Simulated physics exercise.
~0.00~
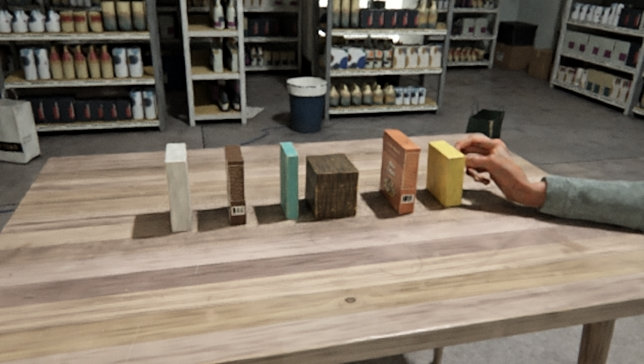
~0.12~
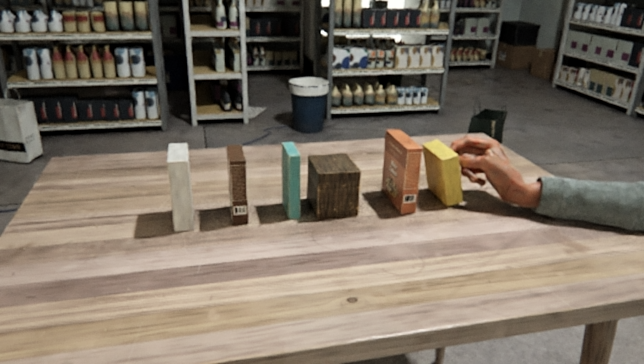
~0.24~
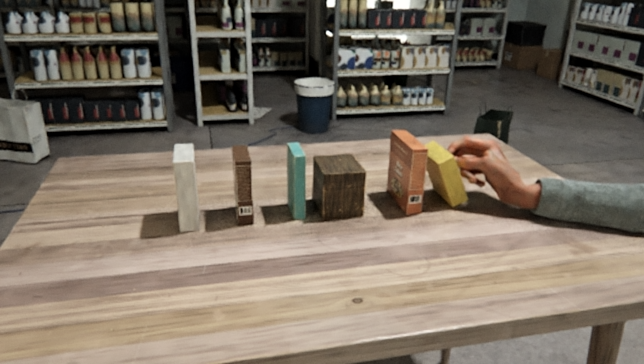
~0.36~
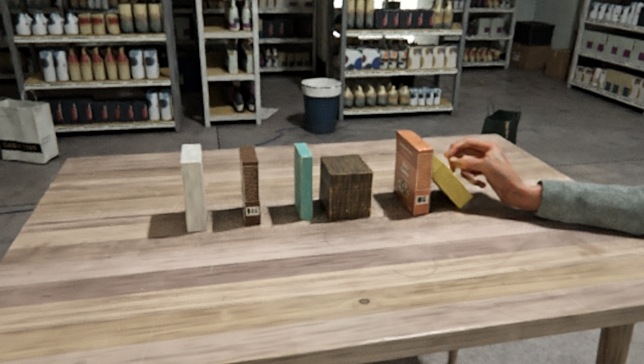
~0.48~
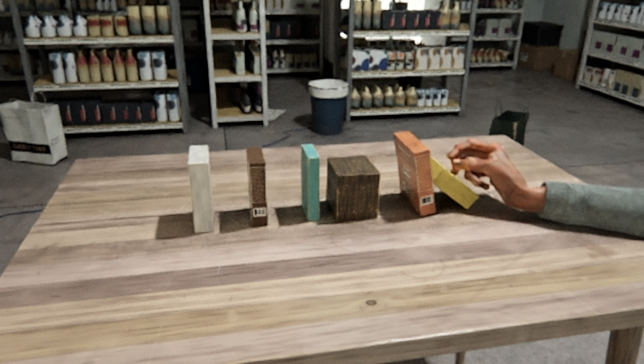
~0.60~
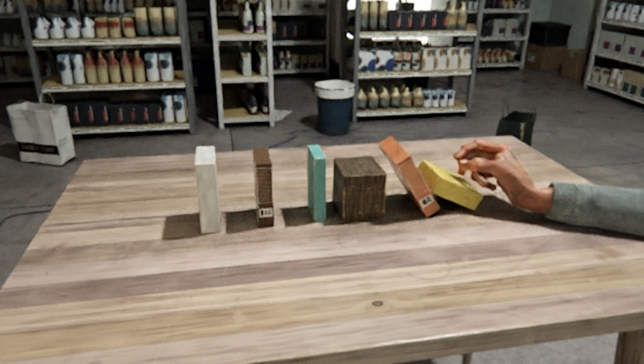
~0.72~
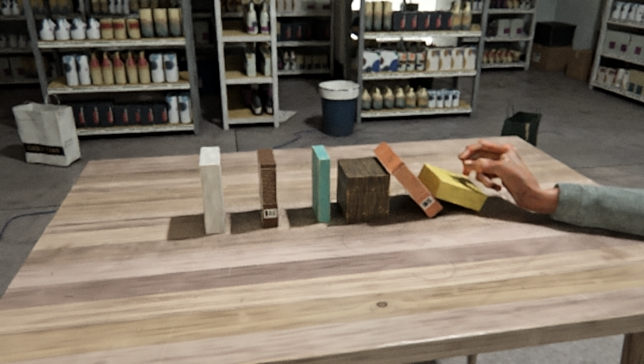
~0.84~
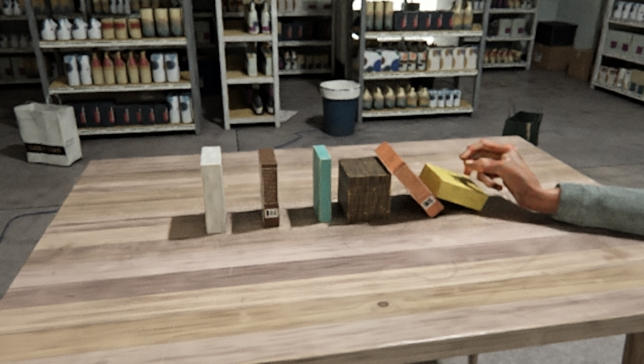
A yellow block, nudged by a hand, tipped left into the orange packet, which leaned over and came to rest against the black block, while that block and the turquoise, brown and white pieces stayed standing on the wooden table.
